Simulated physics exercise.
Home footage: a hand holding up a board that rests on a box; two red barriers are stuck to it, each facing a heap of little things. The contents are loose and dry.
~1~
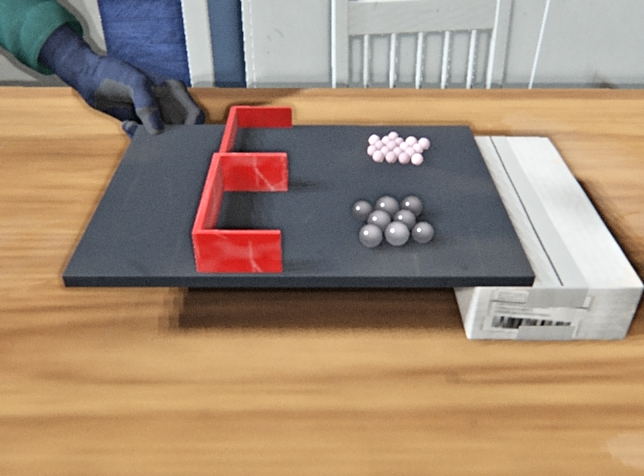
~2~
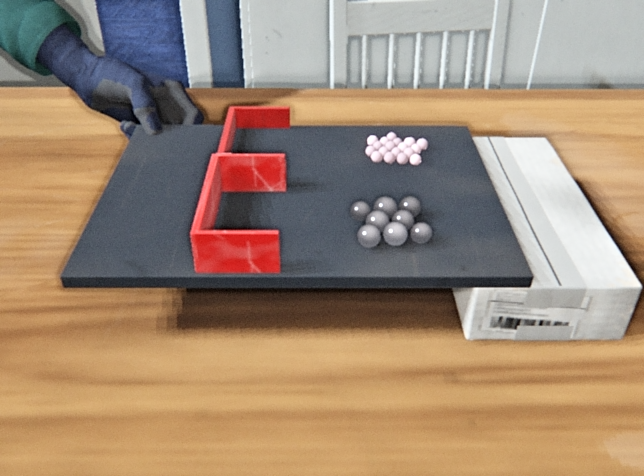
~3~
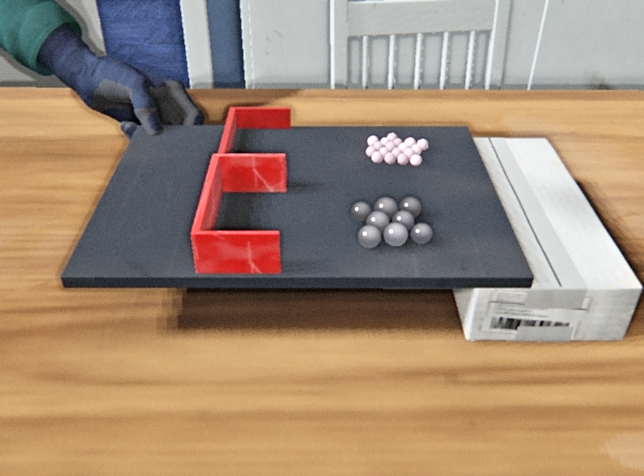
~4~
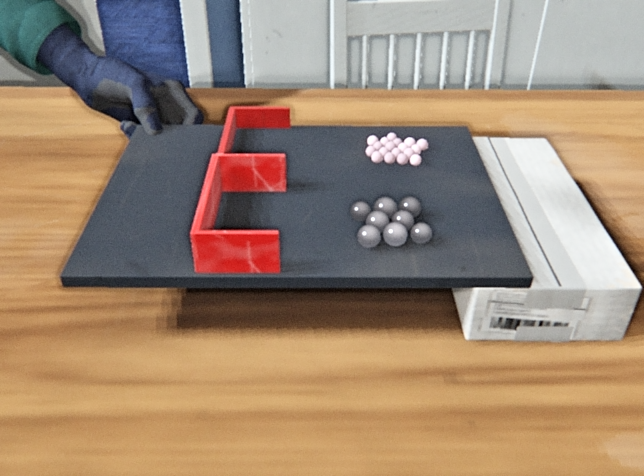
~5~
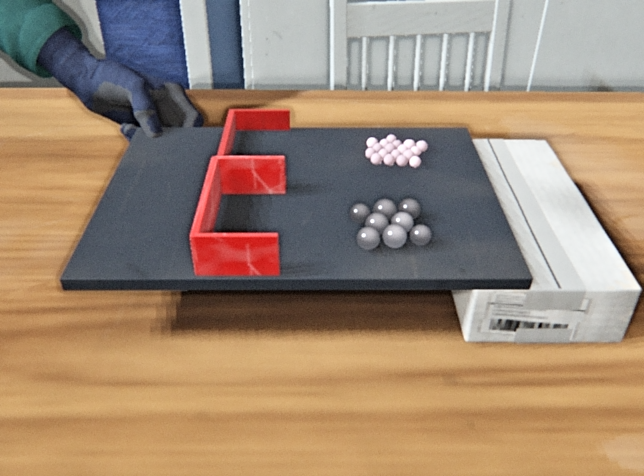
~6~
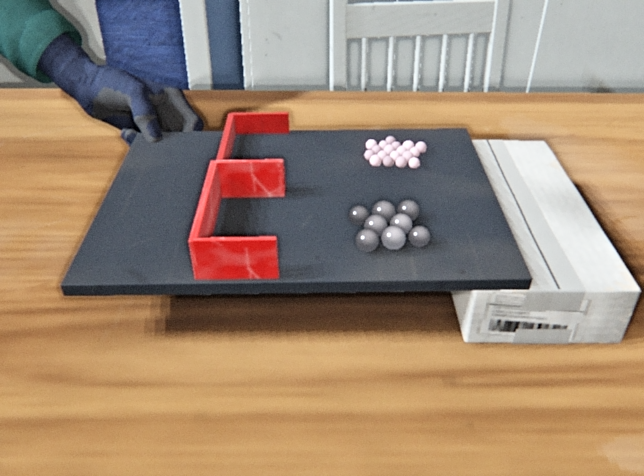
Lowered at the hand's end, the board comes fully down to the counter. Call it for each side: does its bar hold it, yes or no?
Near portion - yes, held; far portion - yes, held.
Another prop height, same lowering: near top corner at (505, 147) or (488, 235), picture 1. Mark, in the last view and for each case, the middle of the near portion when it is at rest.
First near (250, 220), then near (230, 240).
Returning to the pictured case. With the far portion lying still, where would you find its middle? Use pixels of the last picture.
Its centre ends up around (239, 190).
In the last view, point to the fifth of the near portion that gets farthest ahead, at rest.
The middle of that group lands close to (225, 264).
Then, 0.42 s past the last view, board sloping at 8°; near portion on its way down; far portion on its way down.
Then, 0.79 s past the last view, board resting at 11°; near portion has reached its bar; far portion has reached its bar.
Finally, board resting at 11°; near portion gathered behind its bar; far portion gathered behind its bar.
